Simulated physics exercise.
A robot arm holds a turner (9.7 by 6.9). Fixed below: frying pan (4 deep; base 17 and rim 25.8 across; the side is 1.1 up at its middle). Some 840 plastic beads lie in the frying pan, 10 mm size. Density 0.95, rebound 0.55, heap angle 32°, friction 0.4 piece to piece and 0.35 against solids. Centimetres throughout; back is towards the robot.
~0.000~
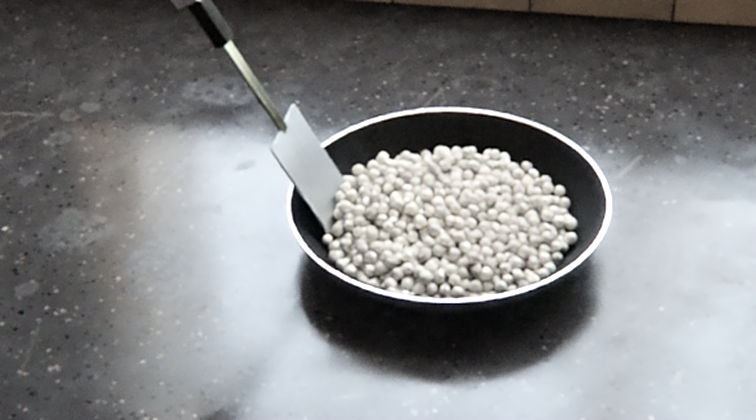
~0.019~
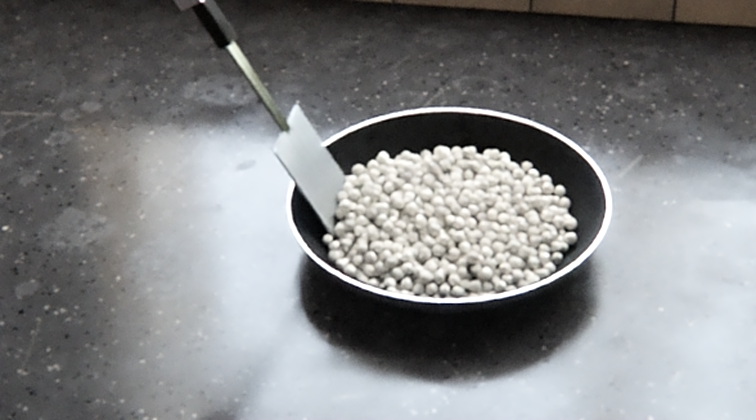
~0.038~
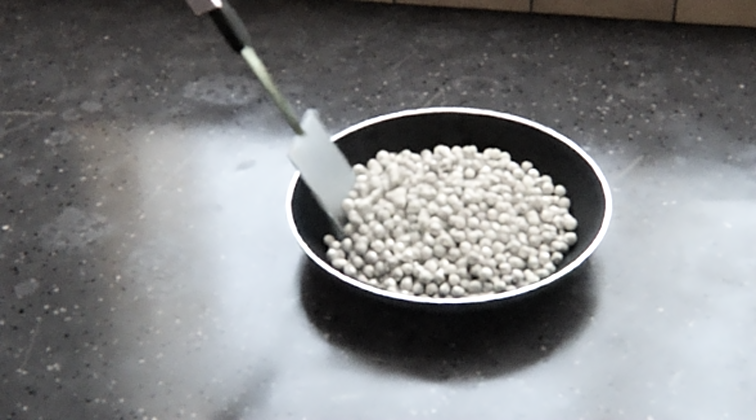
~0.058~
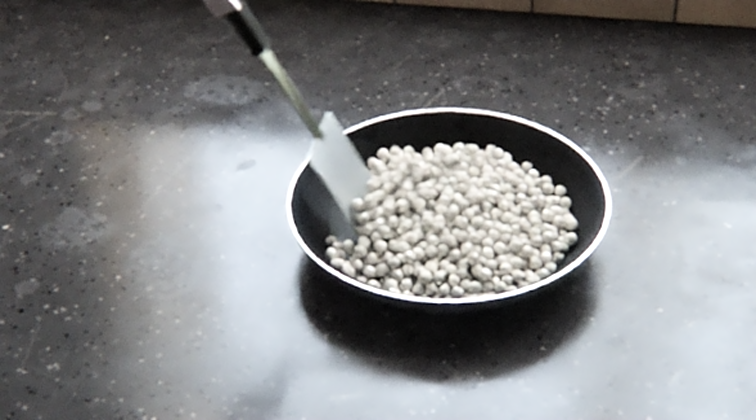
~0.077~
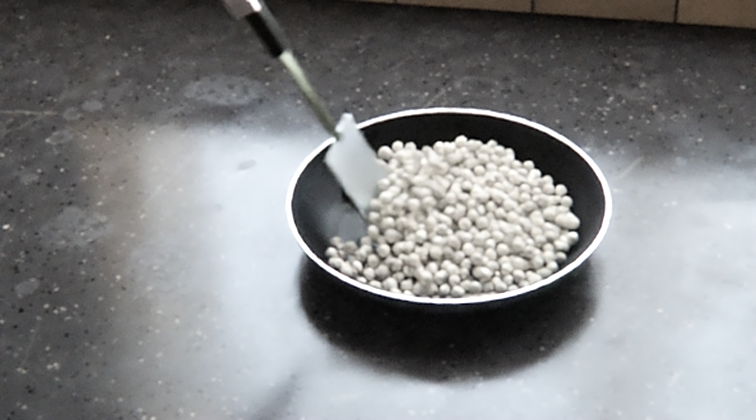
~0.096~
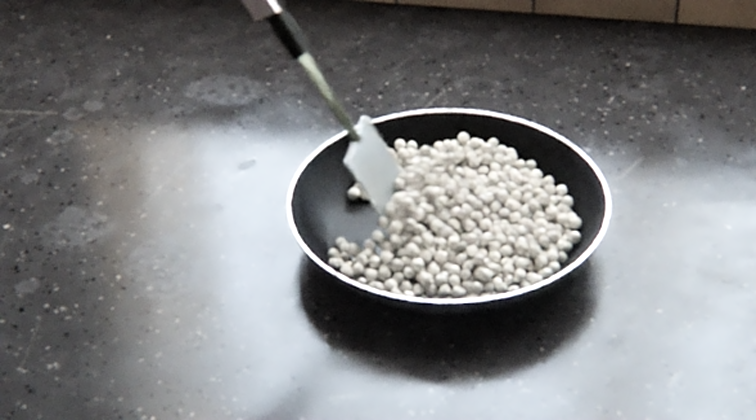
We see a turner dipped into the left side of a black frying pan of small whitish beads on a dark speckled counter; it moves rightward, pushing some beads along and baring a patch of pan behind it.
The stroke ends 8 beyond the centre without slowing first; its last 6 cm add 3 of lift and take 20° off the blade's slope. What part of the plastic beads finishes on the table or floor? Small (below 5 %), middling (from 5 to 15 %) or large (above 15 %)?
On the table or floor the share is middling, from 5 to 15 %.
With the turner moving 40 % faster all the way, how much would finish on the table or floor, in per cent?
It would be near 15 per cent.
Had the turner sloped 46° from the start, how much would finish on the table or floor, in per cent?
Then about 10 per cent.
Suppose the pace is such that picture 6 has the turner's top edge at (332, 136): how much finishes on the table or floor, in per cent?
About 5 per cent.
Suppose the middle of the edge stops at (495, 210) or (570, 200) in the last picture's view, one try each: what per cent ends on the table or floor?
Some 0 and 25 per cent.
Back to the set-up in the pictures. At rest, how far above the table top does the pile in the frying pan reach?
Some 5.0 cm.
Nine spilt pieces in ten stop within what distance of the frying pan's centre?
Some 35 cm.
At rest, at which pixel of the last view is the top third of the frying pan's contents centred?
Around (533, 227).
After 0.14 s, sloping 62°, highest piece 6 above the table; 838 in the frying pan.
After 0.19 s, sloping 54°, highest piece 6 above the table; 838 in the frying pan.
After 0.41 s, sloping 42°, highest piece 5 above the table; 758 in the frying pan, 80 on the table or floor.
After 1.46 s, sloping 42°, highest piece 5 above the table; 756 in the frying pan, 82 on the table or floor.
At rest, 756 in the frying pan, 82 on the table or floor. That is 10 % on the table or floor.
